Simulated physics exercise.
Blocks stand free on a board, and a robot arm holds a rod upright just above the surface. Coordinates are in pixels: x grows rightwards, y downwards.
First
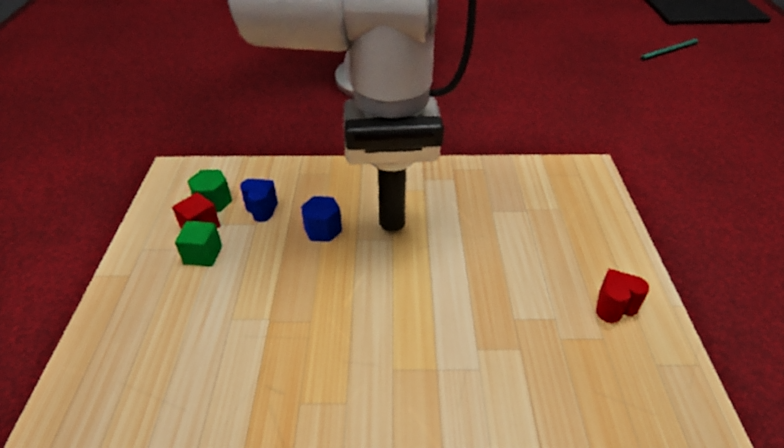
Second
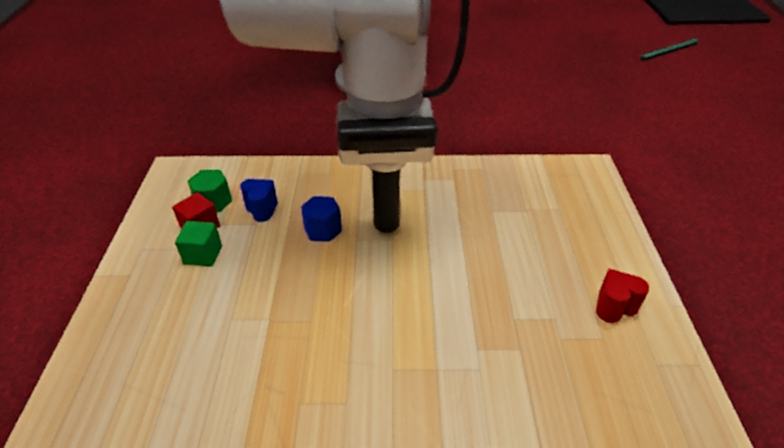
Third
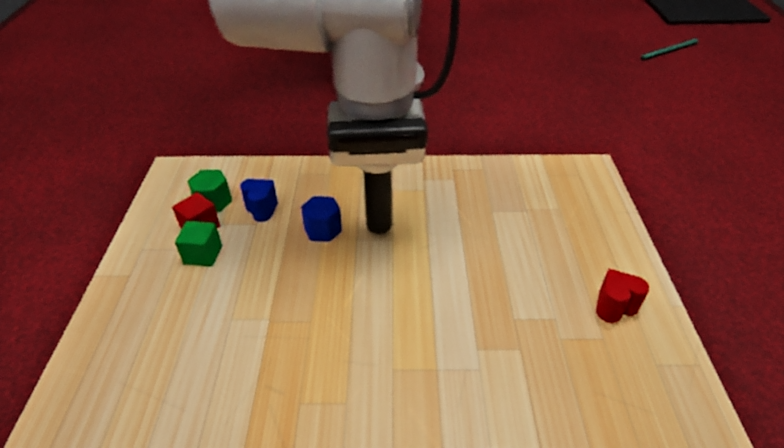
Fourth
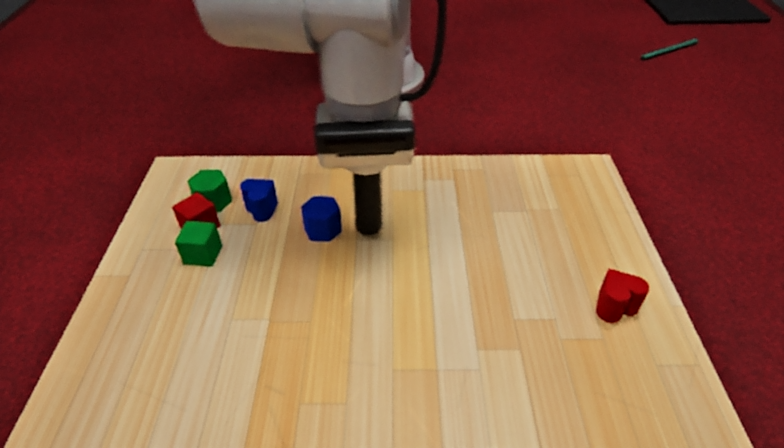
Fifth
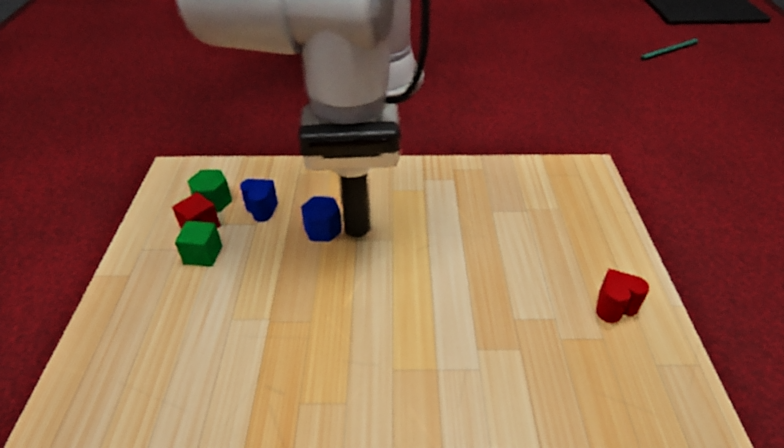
A pale robot arm holding an upright black rod slides gradually left over a light wooden board, bringing the rod close beside a blue six-sided block. The board, seen from a raised, fixed viewpoint, rests amid dark red carpet. Green, red and blue blocks cluster at the upper left and a red heart-shaped block lies at right, all of them staying still.
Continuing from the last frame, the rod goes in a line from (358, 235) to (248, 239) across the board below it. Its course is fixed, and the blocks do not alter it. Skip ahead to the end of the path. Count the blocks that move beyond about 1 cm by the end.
Two will move.
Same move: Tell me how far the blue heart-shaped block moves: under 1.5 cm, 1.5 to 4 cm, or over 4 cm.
Between 1.5 and 4 cm.
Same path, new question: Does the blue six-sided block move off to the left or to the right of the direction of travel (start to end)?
Off to the right side.
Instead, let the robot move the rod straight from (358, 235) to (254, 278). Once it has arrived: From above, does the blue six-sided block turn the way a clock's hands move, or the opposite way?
The block turns clockwise.
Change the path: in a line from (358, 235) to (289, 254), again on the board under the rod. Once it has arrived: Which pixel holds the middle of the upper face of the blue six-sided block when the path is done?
The point I'd pick in the picture is (291, 206).
The first path, step by step. One third of the way, rod at (320, 230); blue six-sided block at (290, 203), turned 25° clockwise.
Two thirds of the way, rod at (283, 231); blue heart-shaped block at (249, 180); blue six-sided block at (267, 197), turned 70° clockwise.
At the end, rod at (247, 233); green square in place; blue heart-shaped block at (247, 174); blue six-sided block at (256, 195), turned 110° clockwise.
